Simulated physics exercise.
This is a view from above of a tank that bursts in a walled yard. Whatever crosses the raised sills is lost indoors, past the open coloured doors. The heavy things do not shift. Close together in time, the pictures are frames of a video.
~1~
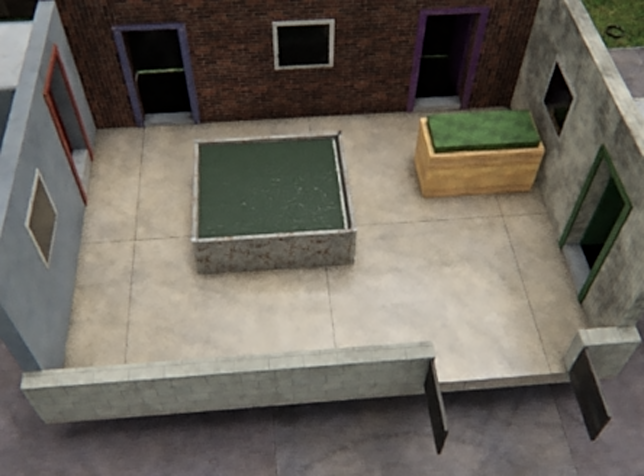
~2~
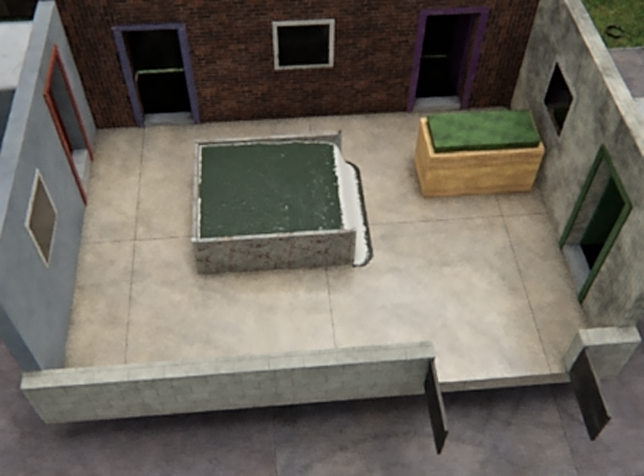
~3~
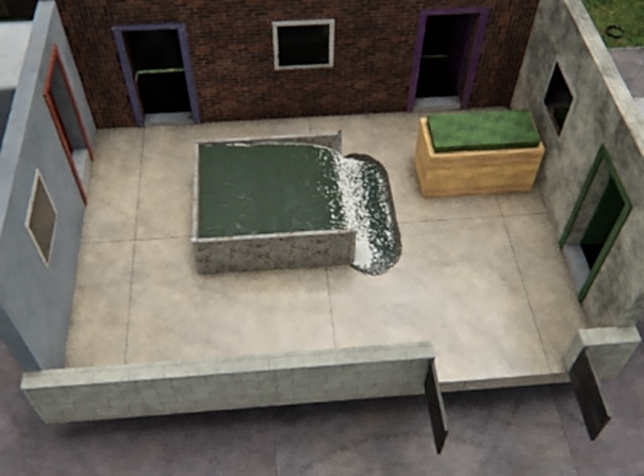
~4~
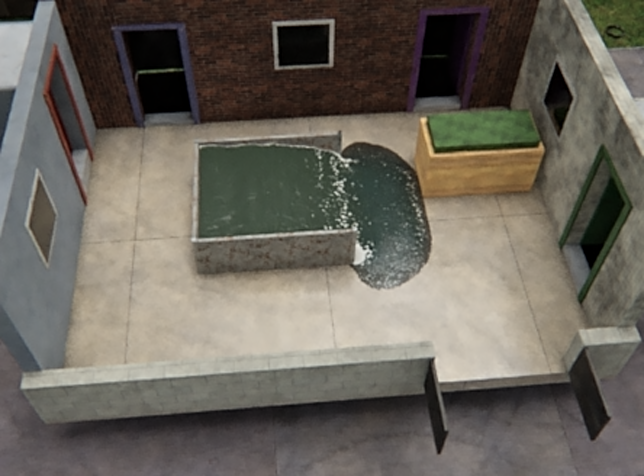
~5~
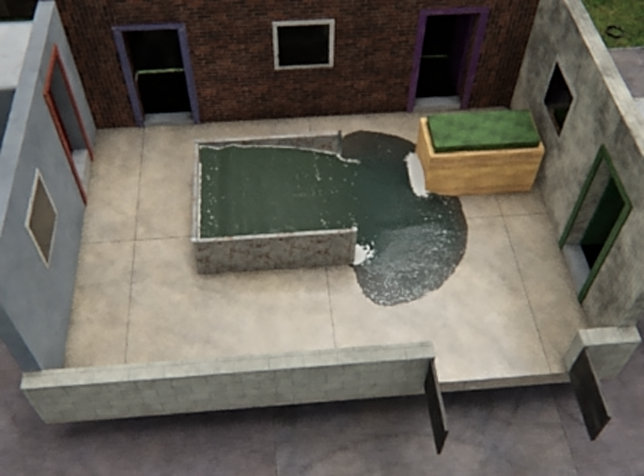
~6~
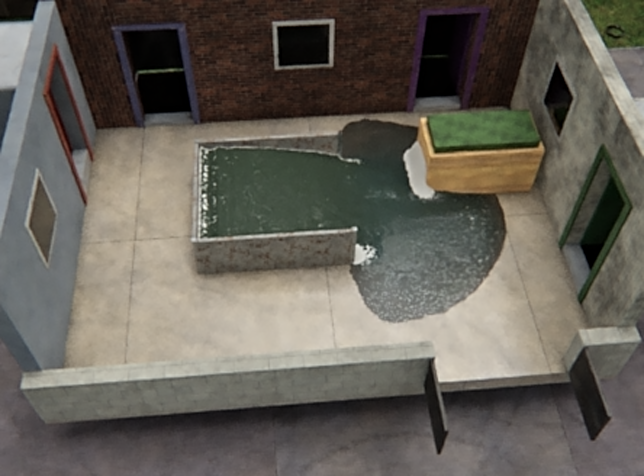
In the video, dark green water sits in a rectangular tank in a walled yard, then pours out through its open right side and spreads across the pale floor, reaching around the front of a wooden planter box.
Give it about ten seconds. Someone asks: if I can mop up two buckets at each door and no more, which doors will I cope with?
The purple door: Too much for you; the blue door: You will cope; the red door: You will cope; the green door: Too much for you.
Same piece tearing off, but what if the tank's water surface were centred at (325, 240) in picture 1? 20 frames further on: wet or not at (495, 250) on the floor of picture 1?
Submerged.
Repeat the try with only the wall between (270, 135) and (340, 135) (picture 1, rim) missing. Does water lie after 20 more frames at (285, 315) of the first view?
There: No water.
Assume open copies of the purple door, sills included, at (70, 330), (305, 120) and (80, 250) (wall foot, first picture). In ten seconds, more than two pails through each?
Stays below the line; stays below the line; stays below the line.
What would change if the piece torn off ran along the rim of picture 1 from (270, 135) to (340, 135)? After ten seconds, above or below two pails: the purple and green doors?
The purple door ends up above and the green door ends up below.
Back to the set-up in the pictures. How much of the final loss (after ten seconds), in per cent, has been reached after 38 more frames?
Near 65 in a hundred.
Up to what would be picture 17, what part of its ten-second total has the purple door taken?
My figure is 45 in a hundred.
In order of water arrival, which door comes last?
My answer: The door marked red.
A moment on, water covers 35 % of the floor; the purple door under two buckets in, the blue door not reached, the red door not reached, the green door wet at the sill, nothing in.
Next, water covers 45 % of the floor; the purple door over two buckets in, the blue door not reached, the red door not reached, the green door over two buckets in.
Then, water covers 55 % of the floor; the purple door over two buckets in, the blue door wet at the sill, nothing in, the red door not reached, the green door far over two buckets in.
Later, water covers 70 % of the floor; the purple door over two buckets in, the blue door wet at the sill, nothing in, the red door wet at the sill, nothing in, the green door far over two buckets in.
In the end, water covers 95 % of the floor; the purple door over two buckets in, the blue door under two buckets in, the red door wet at the sill, nothing in, the green door far over two buckets in.
